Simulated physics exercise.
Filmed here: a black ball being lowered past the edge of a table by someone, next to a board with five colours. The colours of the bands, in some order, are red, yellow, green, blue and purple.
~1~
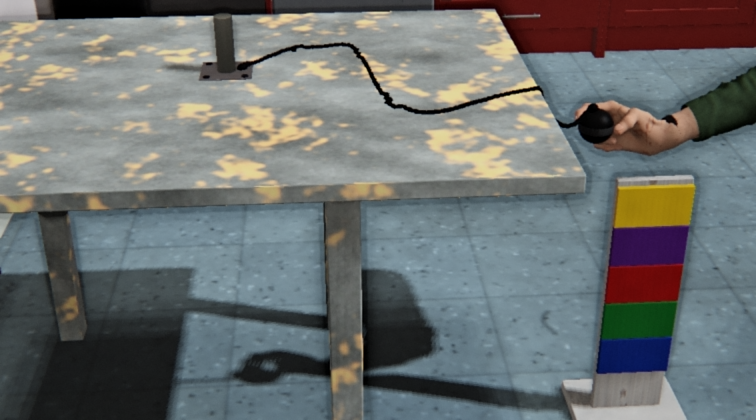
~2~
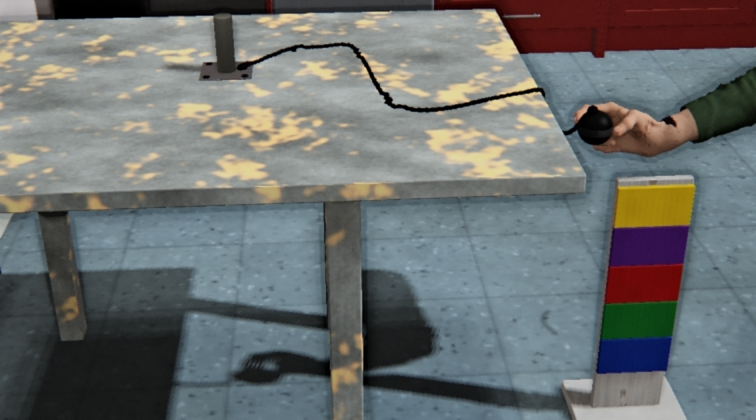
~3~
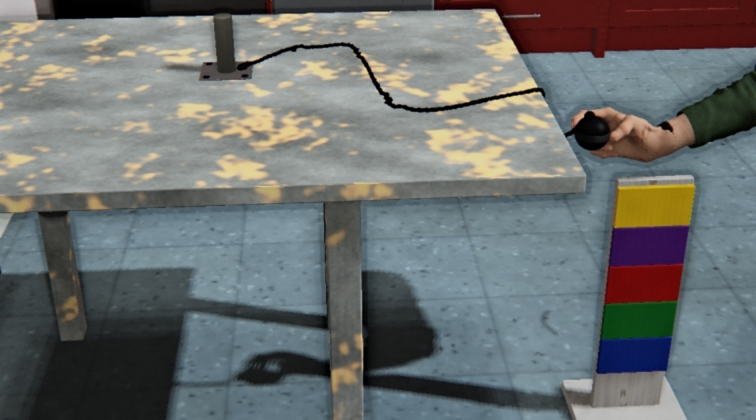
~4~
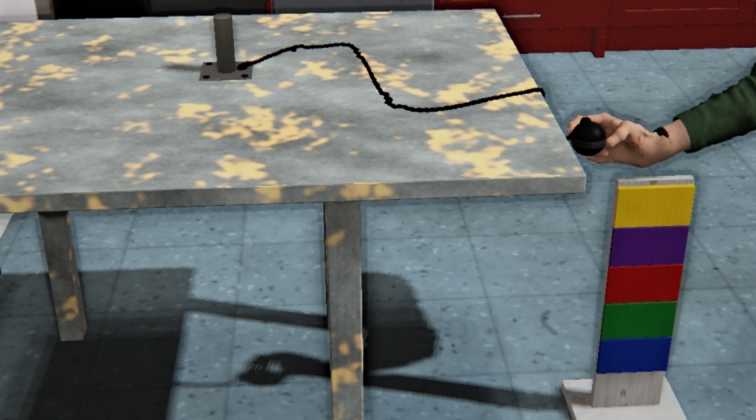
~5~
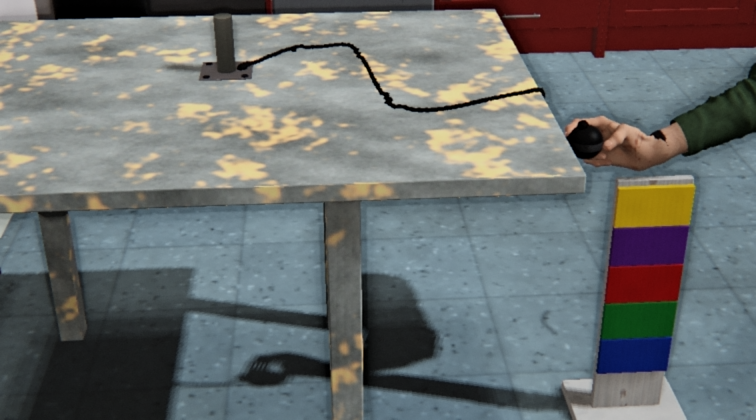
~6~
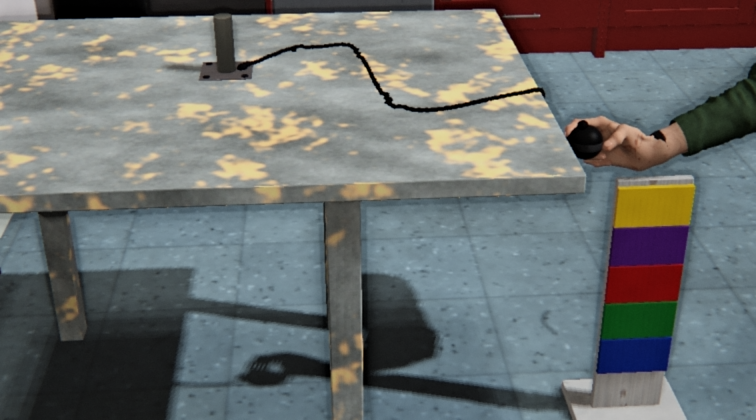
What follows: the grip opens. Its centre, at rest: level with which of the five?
Blue.
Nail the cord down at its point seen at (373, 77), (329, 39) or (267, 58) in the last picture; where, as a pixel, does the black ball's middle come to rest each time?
The three spots are (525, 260), (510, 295) and (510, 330), in that order.
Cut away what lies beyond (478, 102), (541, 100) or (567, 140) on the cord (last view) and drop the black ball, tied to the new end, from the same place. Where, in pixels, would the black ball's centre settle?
Try by try: (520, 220), (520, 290) and (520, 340).
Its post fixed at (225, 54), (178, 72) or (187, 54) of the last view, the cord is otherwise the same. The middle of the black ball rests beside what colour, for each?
Blue, green, green.
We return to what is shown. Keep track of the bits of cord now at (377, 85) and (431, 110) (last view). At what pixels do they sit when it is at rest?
To (524, 69) for the first and to (521, 158) for the second.
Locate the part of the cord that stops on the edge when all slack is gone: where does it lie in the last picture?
Close to (378, 88).
A little later, ball near (527, 319); level with green.
Next, ball near (495, 332); level with blue.
When it is over, ball near (507, 342); level with blue. The blue one.
